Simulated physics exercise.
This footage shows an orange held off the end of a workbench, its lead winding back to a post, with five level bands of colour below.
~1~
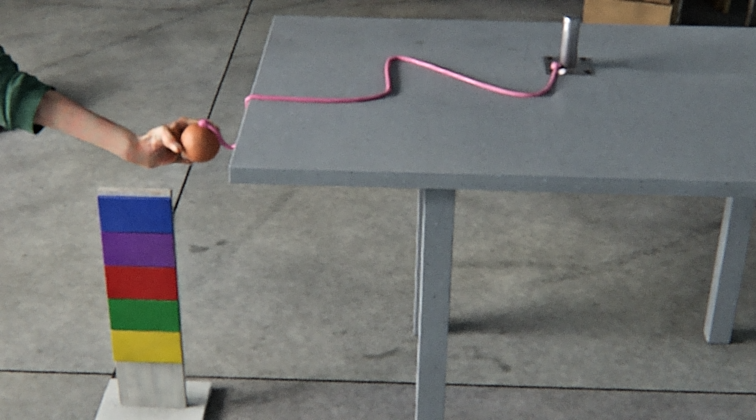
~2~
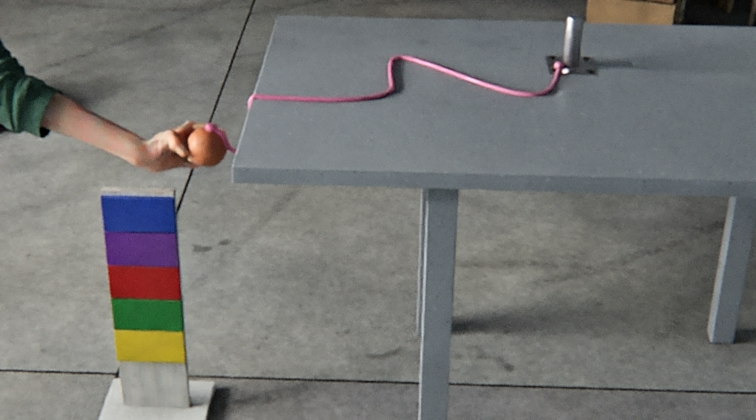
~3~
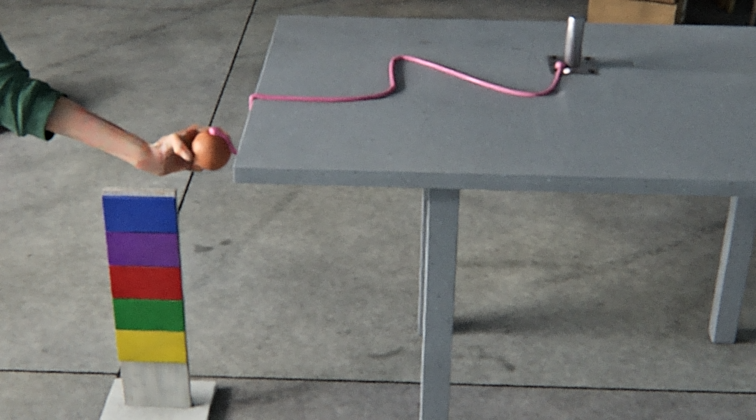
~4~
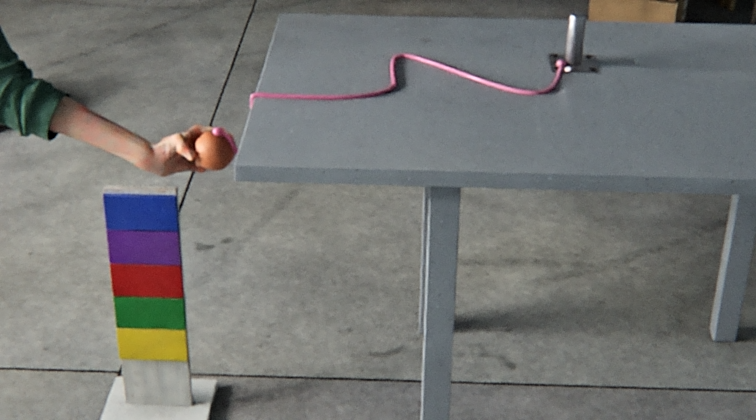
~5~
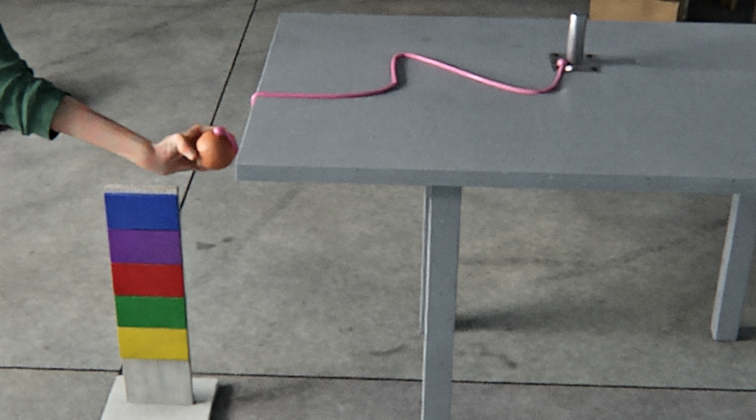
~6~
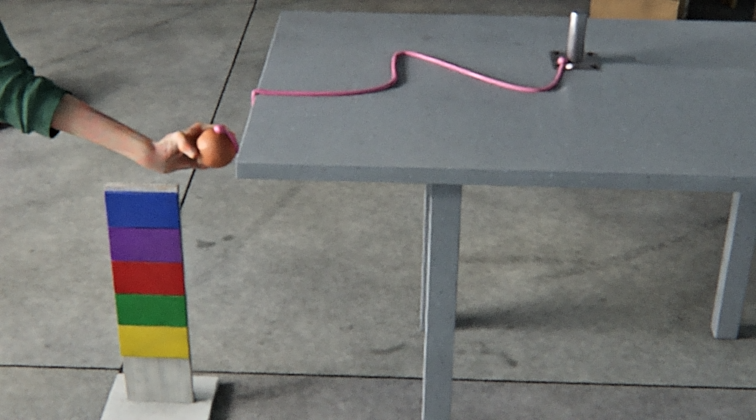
A hand holding an orange ball on a pink cord beside a grey table, shifting slightly right above coloured bands.
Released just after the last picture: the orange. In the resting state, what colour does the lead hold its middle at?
Its middle is held at yellow.
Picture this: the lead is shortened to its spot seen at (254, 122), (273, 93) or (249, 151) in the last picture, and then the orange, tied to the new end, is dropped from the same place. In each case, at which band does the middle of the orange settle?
Red; purple; green.
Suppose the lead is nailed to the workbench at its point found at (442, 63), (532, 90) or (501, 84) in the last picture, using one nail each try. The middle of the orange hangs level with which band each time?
Taking them in turn: Red; green; green.
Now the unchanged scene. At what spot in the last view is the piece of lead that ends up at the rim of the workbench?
That spot is roughly at (395, 72).
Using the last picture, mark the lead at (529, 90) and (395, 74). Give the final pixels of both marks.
(467, 63) and (262, 81).
Early on, orange near (282, 321); level with yellow.
Midway, orange near (266, 326); level with yellow.
Finally, orange near (273, 327); level with yellow. Its centre hangs level with the yellow band.
